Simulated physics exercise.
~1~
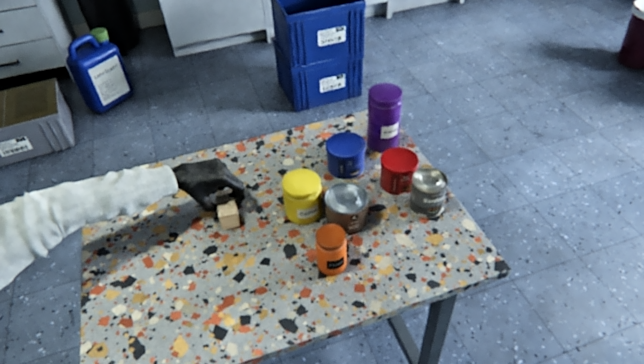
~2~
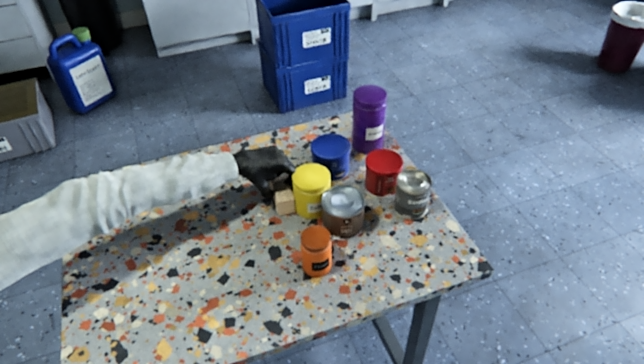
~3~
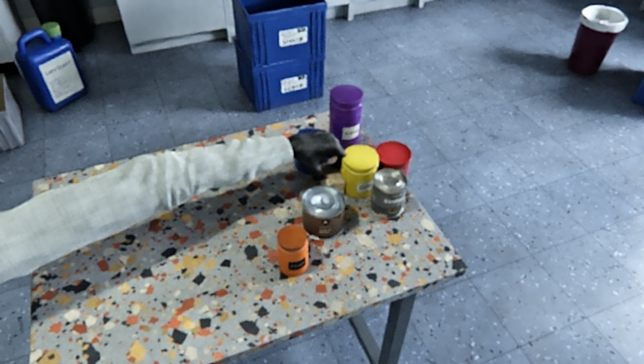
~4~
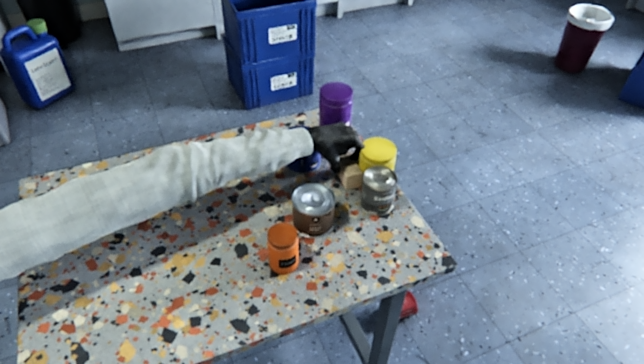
The clip shows a gloved hand sliding a small block rightward across a speckled table crowded with colored containers, pushing a yellow jar toward a red tin, which goes over the edge and ends on the floor while the yellow jar stays upright on the table.
